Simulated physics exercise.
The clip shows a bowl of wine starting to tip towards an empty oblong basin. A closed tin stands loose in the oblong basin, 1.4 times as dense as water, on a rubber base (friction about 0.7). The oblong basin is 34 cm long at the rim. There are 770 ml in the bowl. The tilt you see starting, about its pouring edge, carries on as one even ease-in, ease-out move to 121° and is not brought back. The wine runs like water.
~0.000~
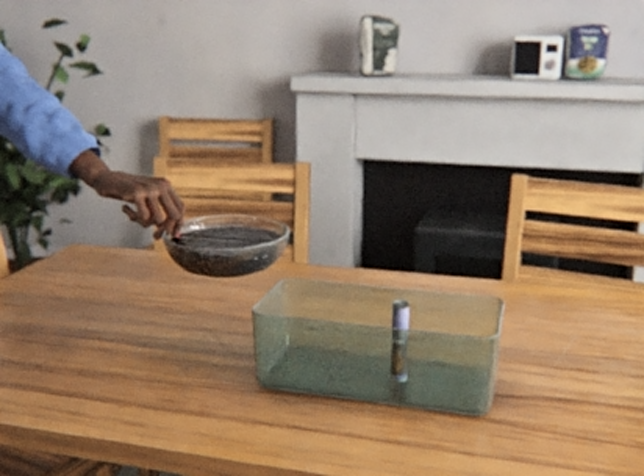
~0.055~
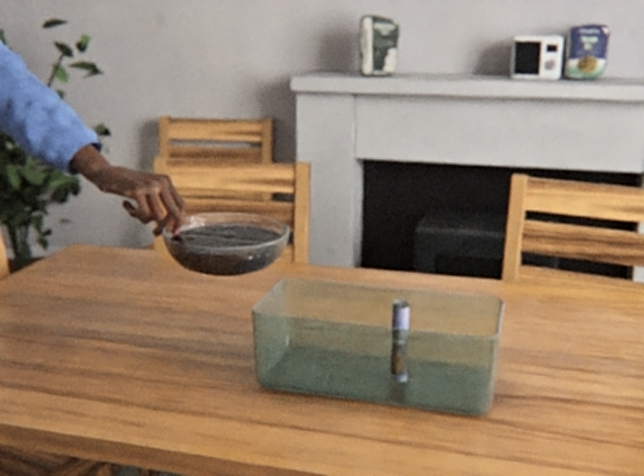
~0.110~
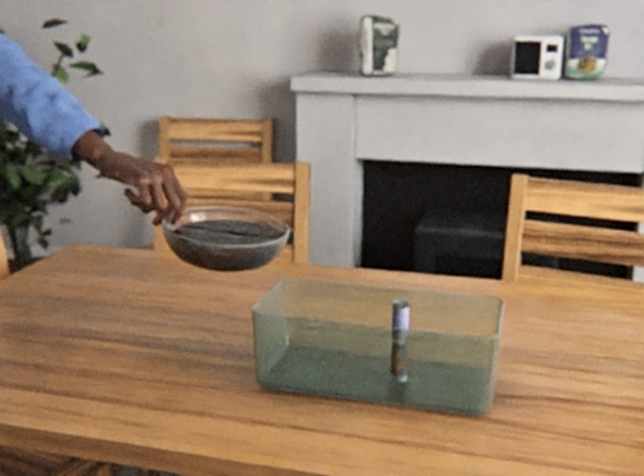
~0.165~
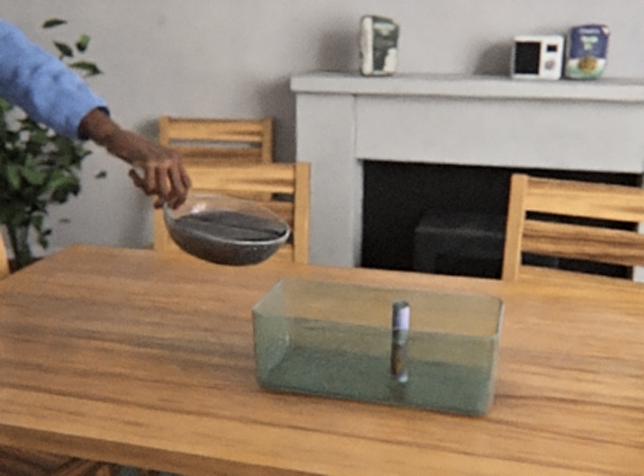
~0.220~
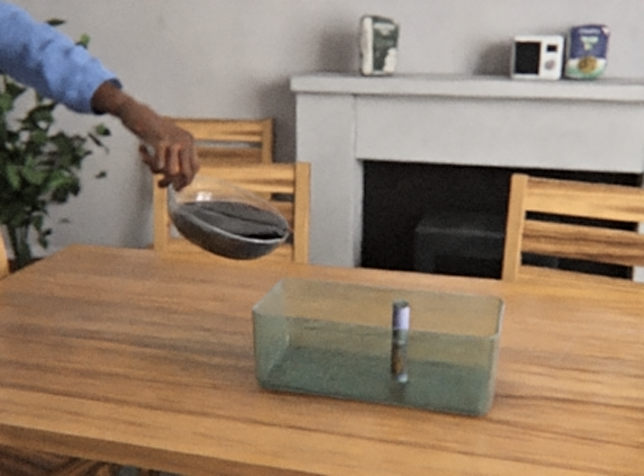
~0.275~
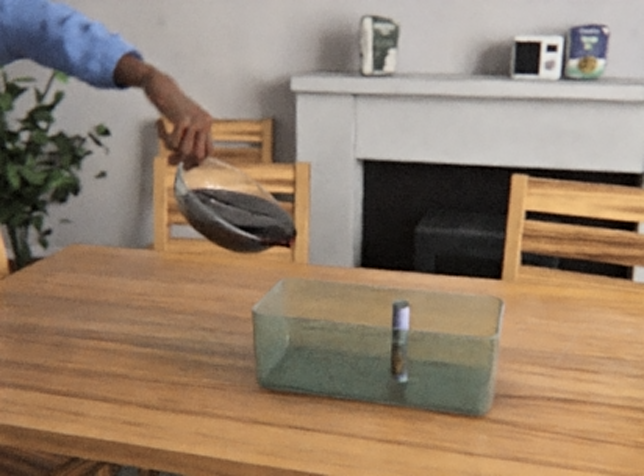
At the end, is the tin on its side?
The tin falls.
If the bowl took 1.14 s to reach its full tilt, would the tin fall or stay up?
The tin keeps standing.
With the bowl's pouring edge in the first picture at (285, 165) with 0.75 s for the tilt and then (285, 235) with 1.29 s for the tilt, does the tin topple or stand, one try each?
First it falls; then it remains upright.
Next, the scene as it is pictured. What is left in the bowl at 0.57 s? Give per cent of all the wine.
About 2 per cent.
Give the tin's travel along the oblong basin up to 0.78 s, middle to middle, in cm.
Some 3 cm.
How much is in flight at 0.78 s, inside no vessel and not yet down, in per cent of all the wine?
Near 9 in a hundred.
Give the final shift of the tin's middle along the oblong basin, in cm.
About 6.0 cm.
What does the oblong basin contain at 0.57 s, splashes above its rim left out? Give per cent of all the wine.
Near 48 in a hundred.
After 0.57 s the tilt is 104° and 2 per cent is still to pour; the tin stands where it began.
After 0.78 s the tilt is 121° and 0 per cent is still to pour; the tin leans 9°.
After 1.01 s the tilt is 121° and 0 per cent is still to pour; the tin leans 25°.
After 1.25 s the tilt is 121° and 0 per cent is still to pour; the tin lies on its side.
In the end the tin lies on its side.
